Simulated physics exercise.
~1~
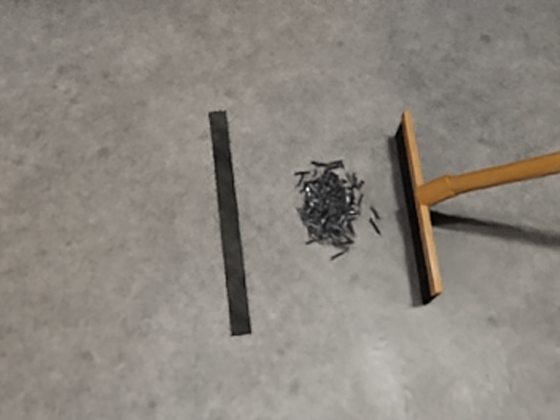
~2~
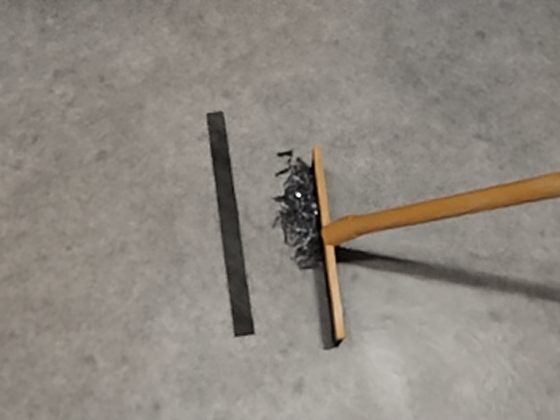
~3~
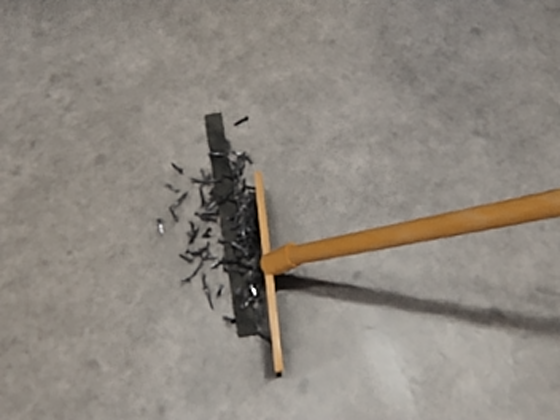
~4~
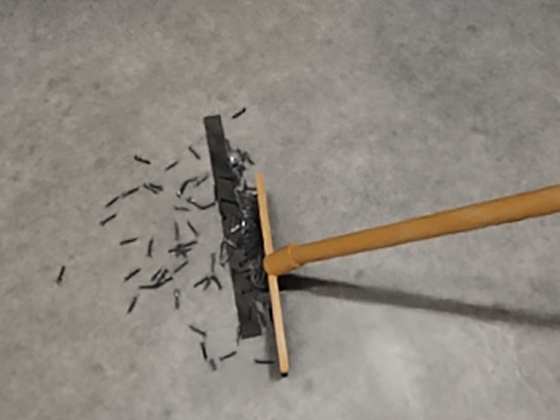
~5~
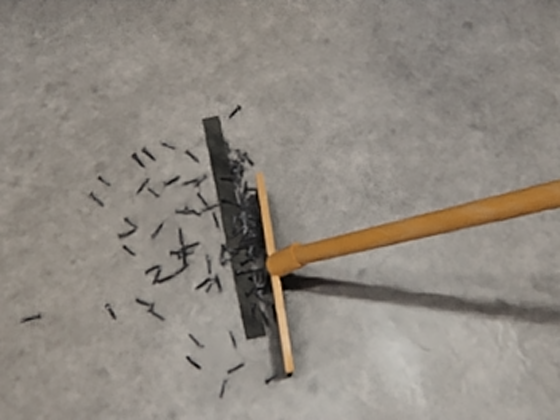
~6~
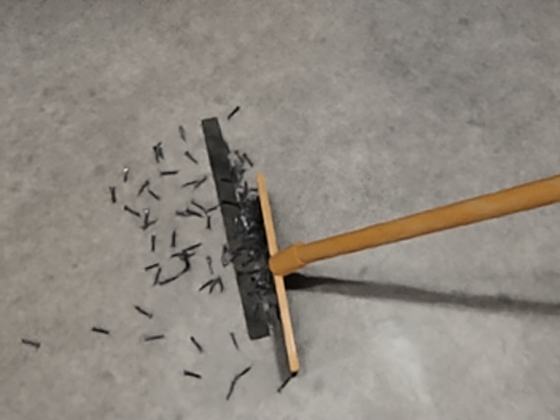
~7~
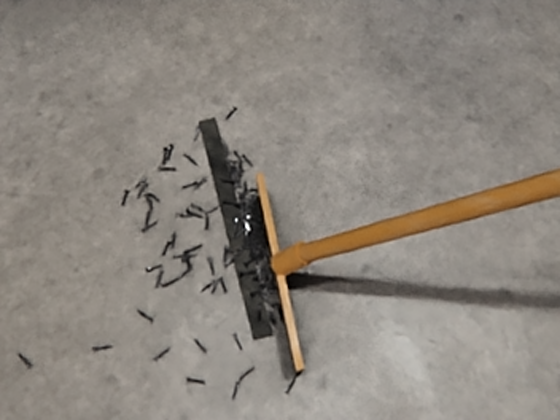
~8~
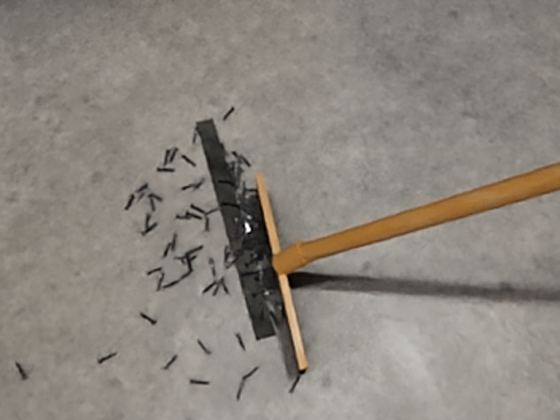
A mottled grey concrete floor is seen from above, with the view drifting very slightly. A dark, narrow strip lies near the middle, a compact heap of dark metal screws sits to its right, and a squeegee with an orange-brown handle and head waits further right. The squeegee sweeps left and slightly down, gathering the heap against its blade. It stops just short of the strip as screws spill over it and scatter leftward. The blade stays there while the pieces settle, many beyond the strip in a loose spread, others still lying along it.
